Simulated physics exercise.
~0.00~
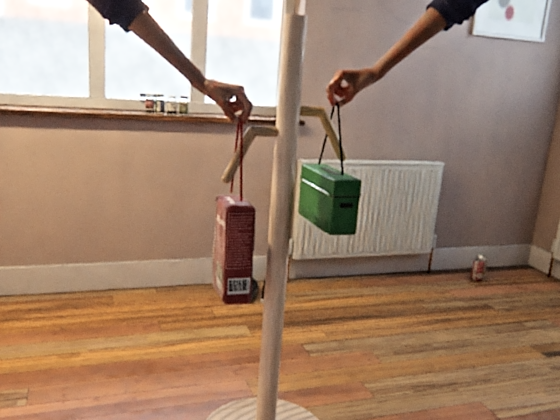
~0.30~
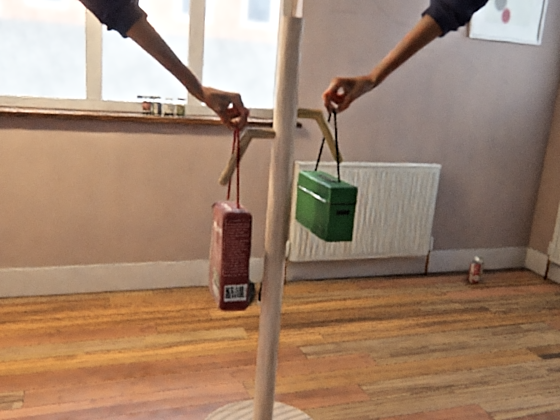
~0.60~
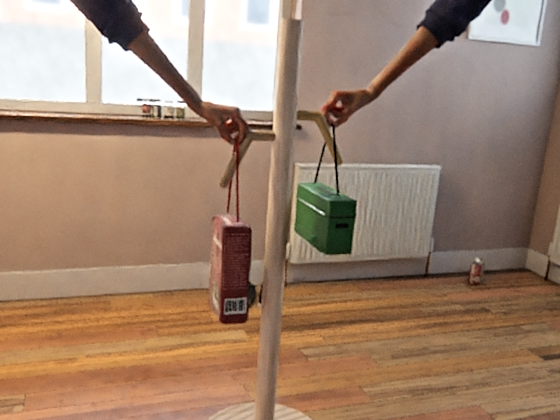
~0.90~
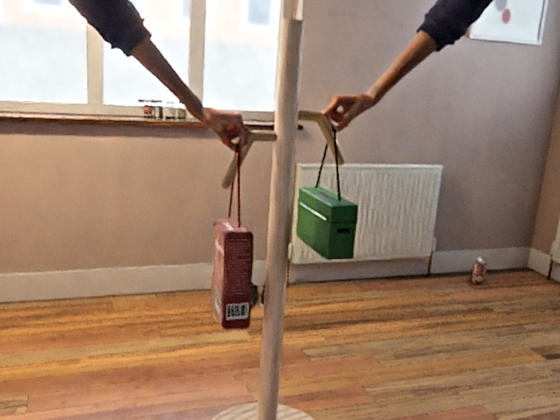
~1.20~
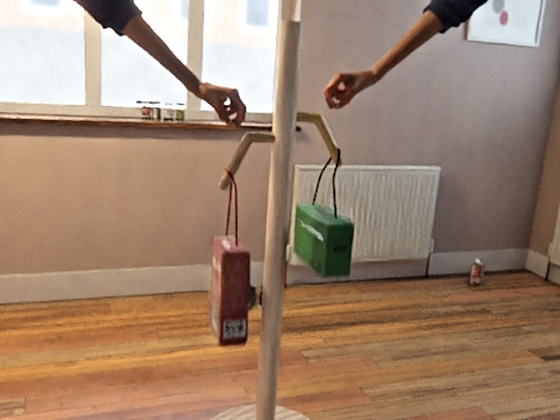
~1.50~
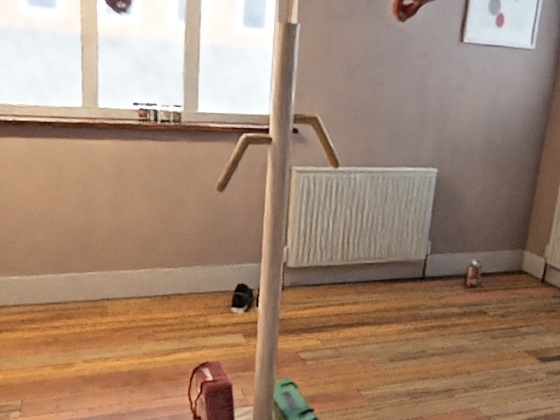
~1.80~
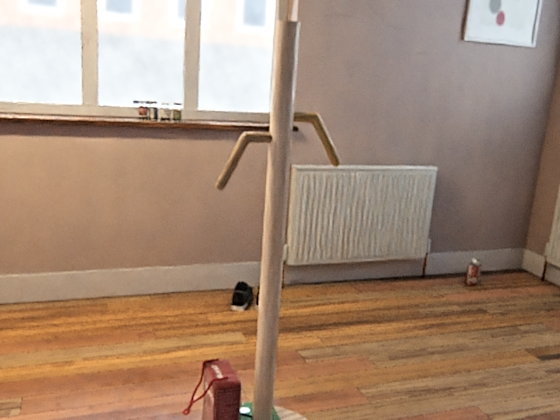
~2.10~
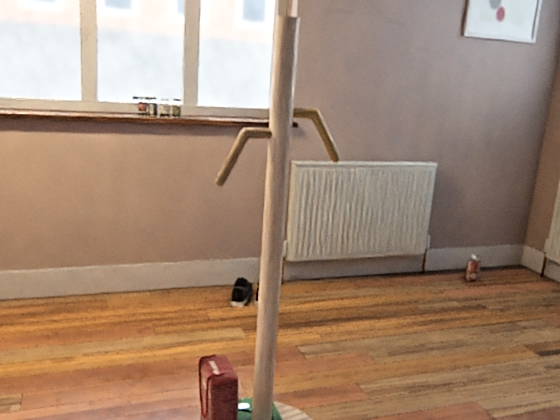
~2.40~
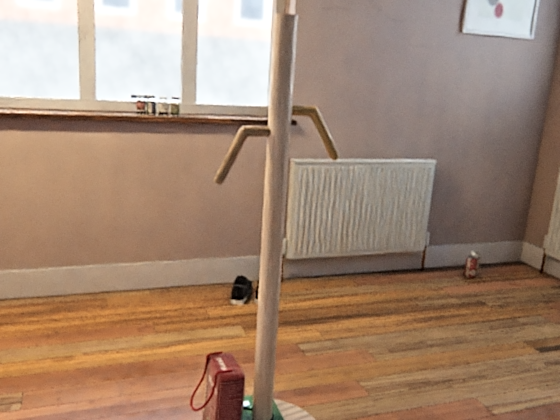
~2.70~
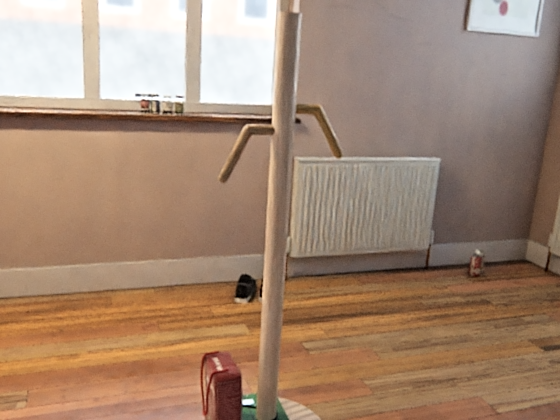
Two hands release a red case and a green case, which fall to the floor.
